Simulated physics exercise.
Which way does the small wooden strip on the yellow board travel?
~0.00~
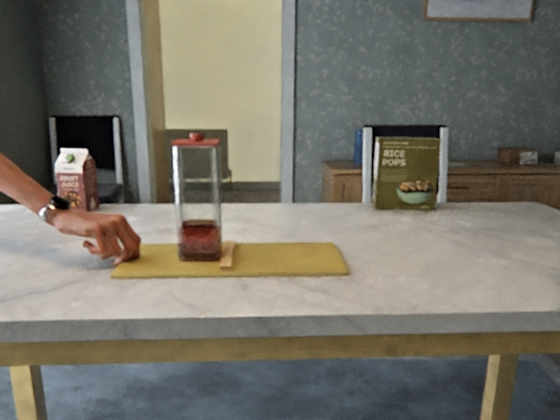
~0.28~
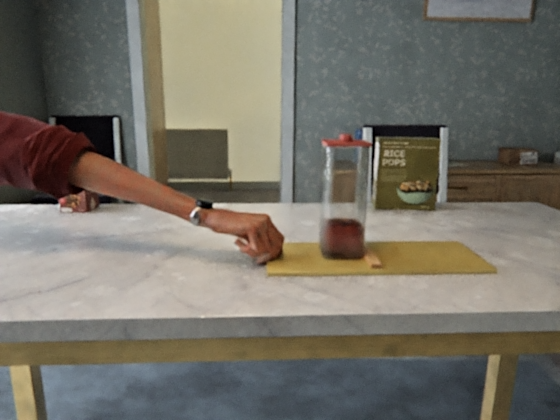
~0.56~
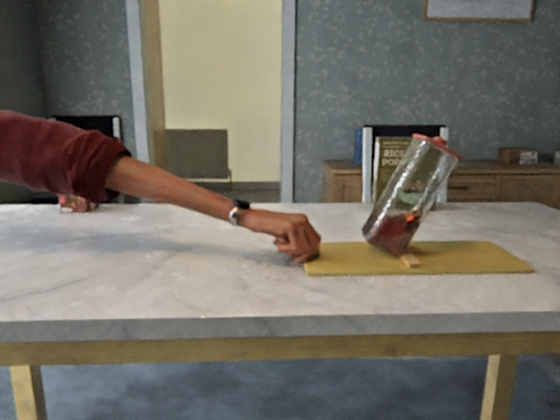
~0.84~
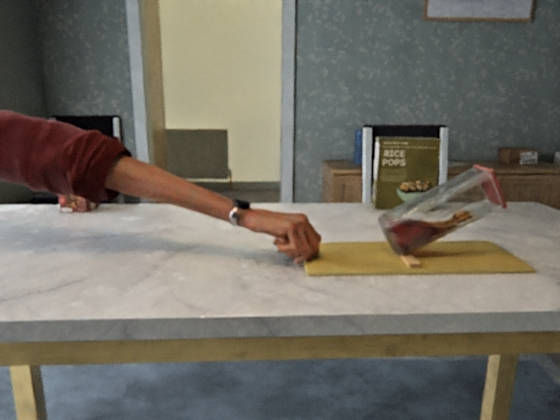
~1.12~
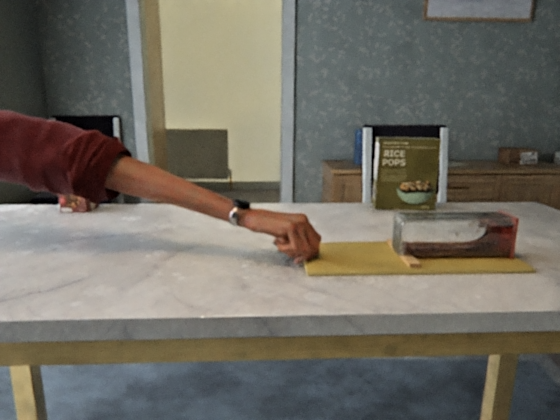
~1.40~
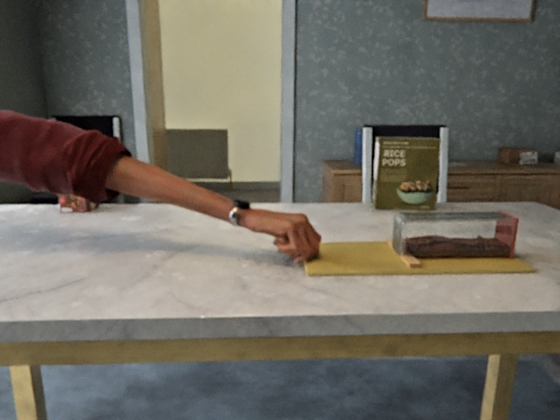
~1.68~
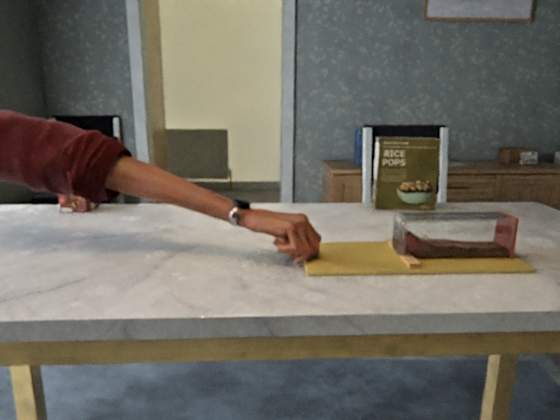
It travels to the right, along with the board it sits on.
